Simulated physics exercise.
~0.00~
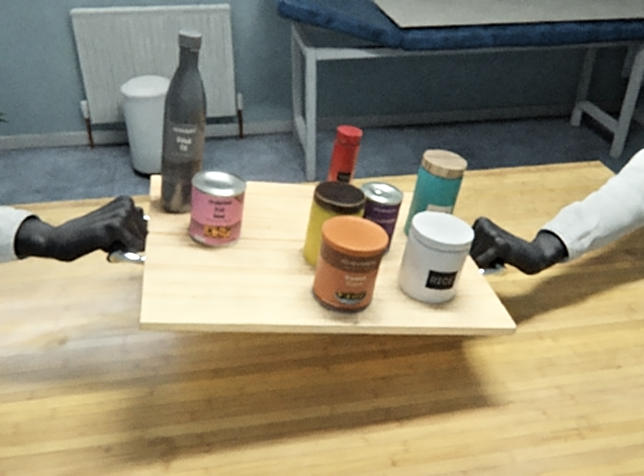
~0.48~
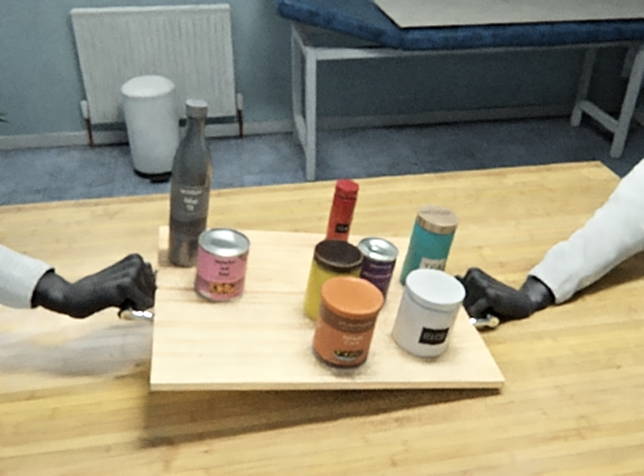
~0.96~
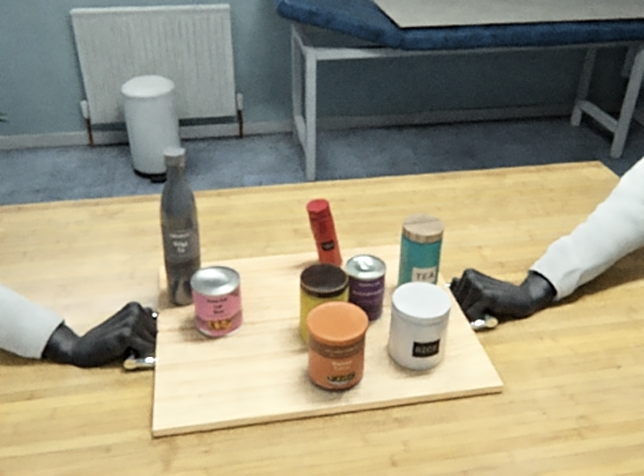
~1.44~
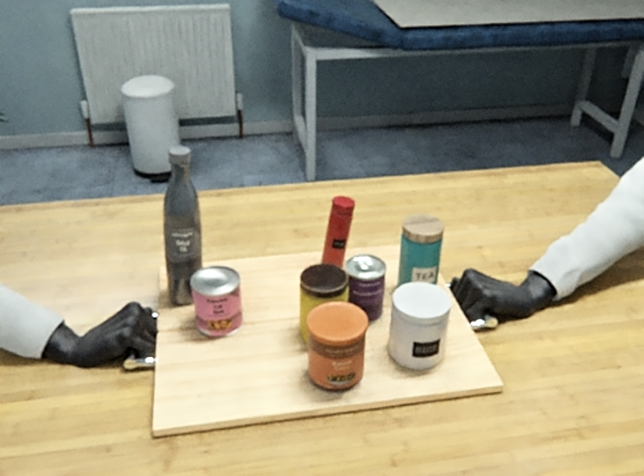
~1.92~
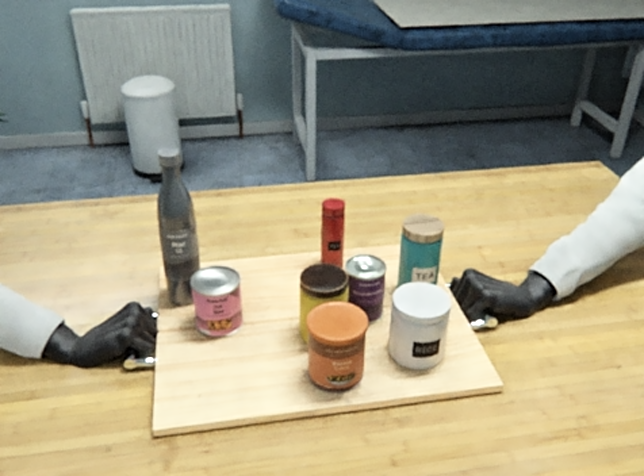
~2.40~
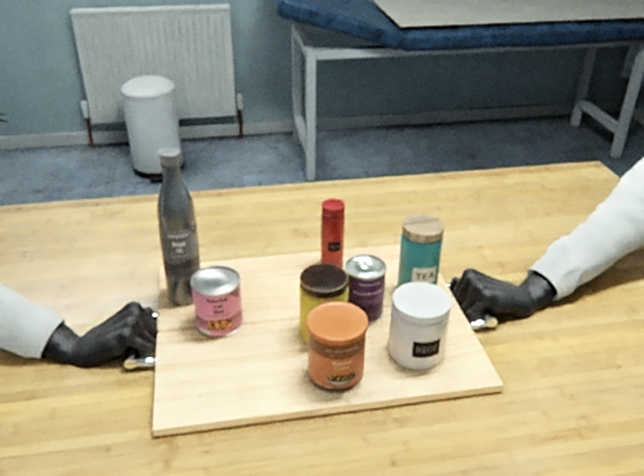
A wooden board carrying a grey bottle and several colourful tins and jars was lowered onto a table by two black-gloved hands, and the red shaker at the back tipped left, rocked back, and settled upright with everything still standing.
